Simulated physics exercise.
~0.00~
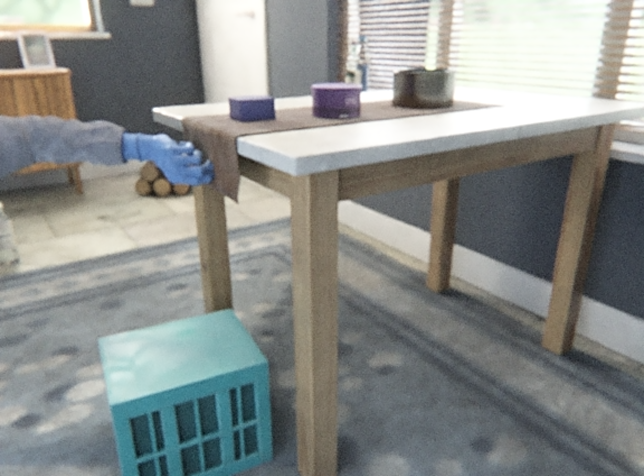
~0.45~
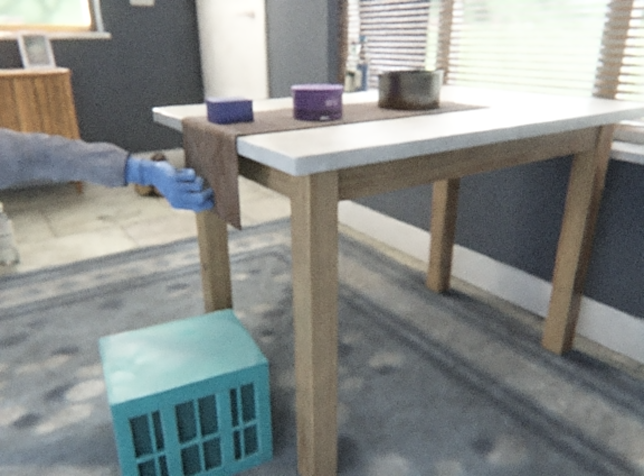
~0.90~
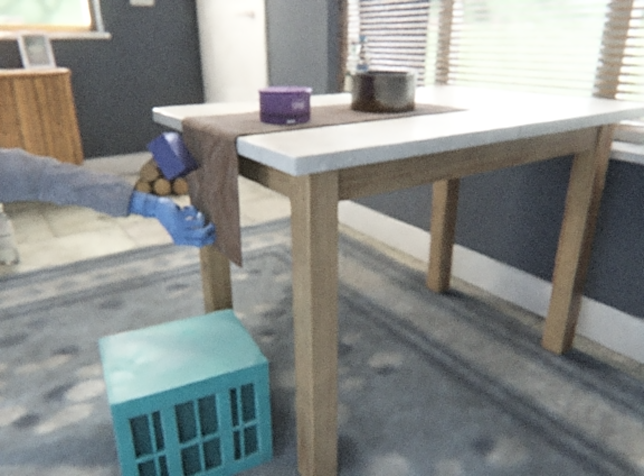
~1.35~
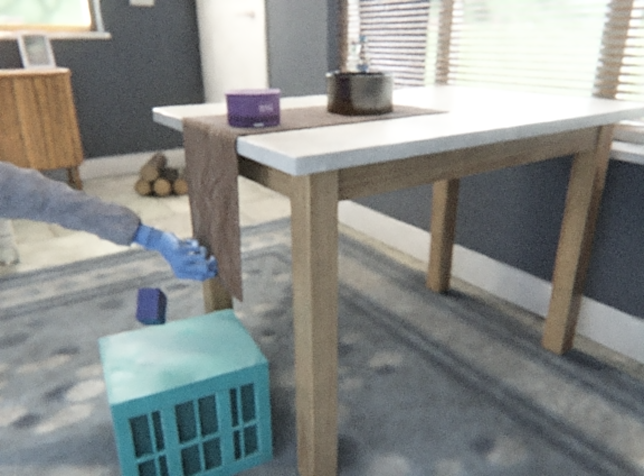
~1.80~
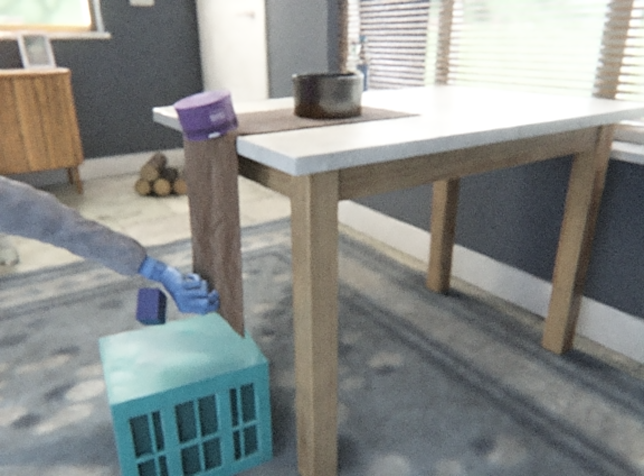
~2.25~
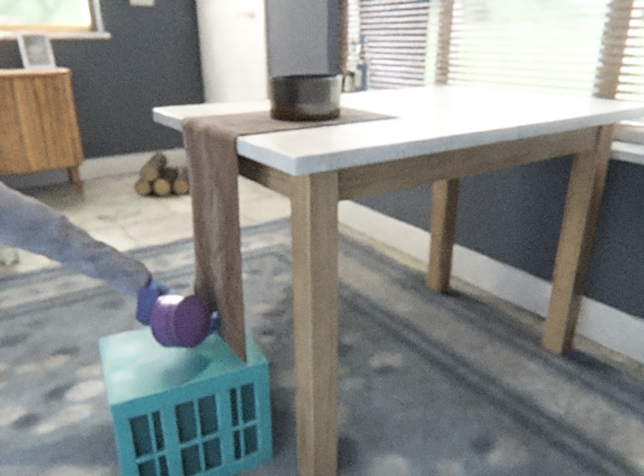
Gloved hand tugging a brown tablecloth down over a table's end, blue block then purple tub falling off, pot staying on top.
